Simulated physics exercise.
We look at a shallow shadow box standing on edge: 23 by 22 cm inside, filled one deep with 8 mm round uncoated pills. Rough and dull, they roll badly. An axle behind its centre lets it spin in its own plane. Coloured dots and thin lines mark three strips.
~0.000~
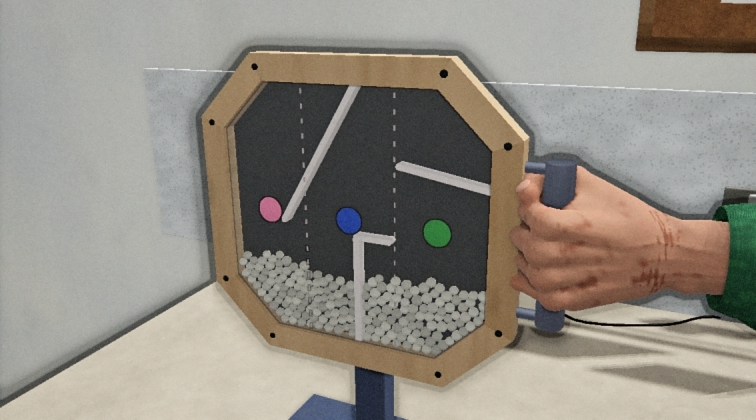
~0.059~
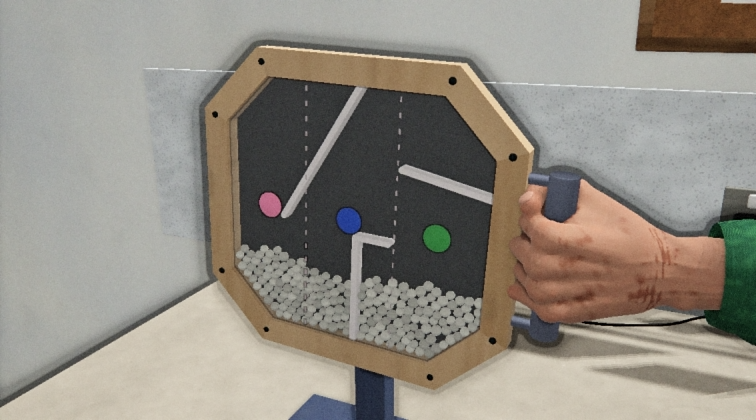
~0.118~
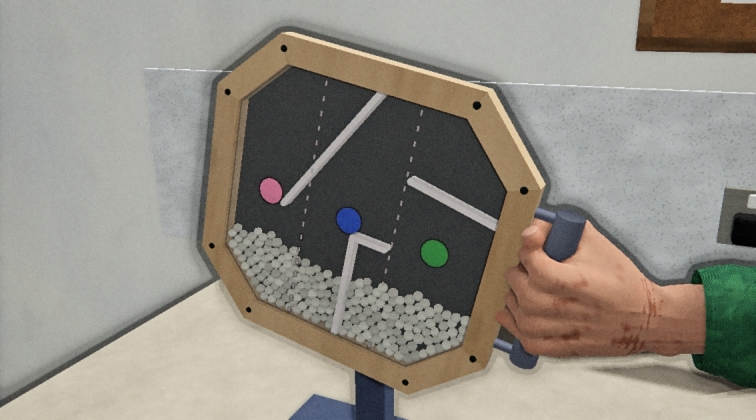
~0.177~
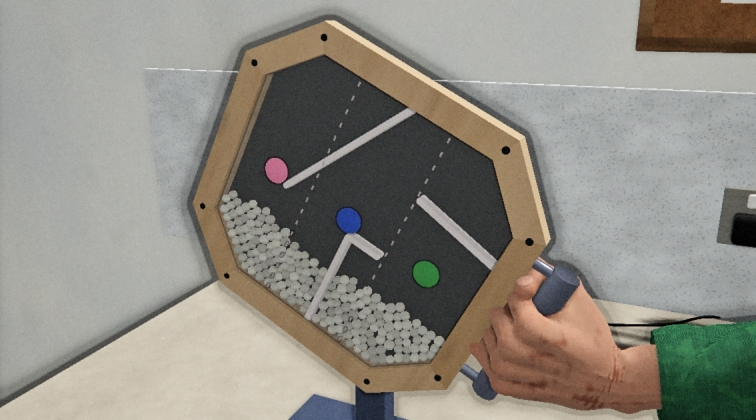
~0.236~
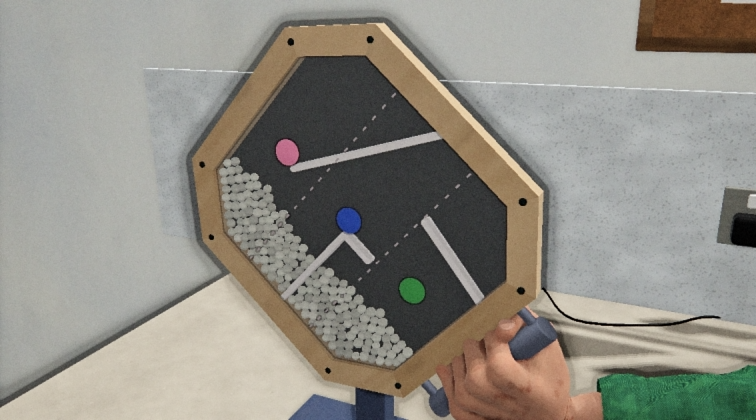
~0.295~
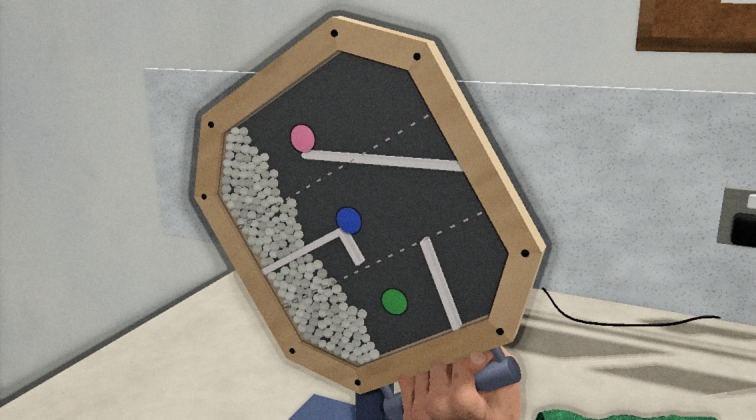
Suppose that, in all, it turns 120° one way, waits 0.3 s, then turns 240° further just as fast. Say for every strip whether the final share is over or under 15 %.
Pink: Over; blue: Over; green: Under 15 %.
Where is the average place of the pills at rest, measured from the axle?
About 4 cm left and 6 cm below.
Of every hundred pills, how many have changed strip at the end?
About 80 per cent.
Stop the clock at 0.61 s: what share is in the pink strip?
Some 5 per cent.
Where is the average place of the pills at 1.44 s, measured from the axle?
Some 6 cm left and 1 cm above.
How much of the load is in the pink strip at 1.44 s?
Some 0 per cent.
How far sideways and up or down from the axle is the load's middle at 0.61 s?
About 4 cm left and 2 cm below.
After 0.61 s, it stands 120° clockwise; the pills' middle is 4 cm left of and 2 cm below the centre; pink 5 %, blue 40 %, green 55 %.
After 1.44 s, it has come round 240° clockwise; the pills' middle is 6 cm left of and 1 cm above the centre; blue 50 %, green 50 %.
After 1.98 s, it has come round 360° clockwise; the pills' middle is 4 cm left of and 5 cm below the centre; pink 50 %, blue 50 %, green 5 %.
All still by 2.8 s, it has come round 360° clockwise; pink 50 %, blue 50 %, green 5 %.
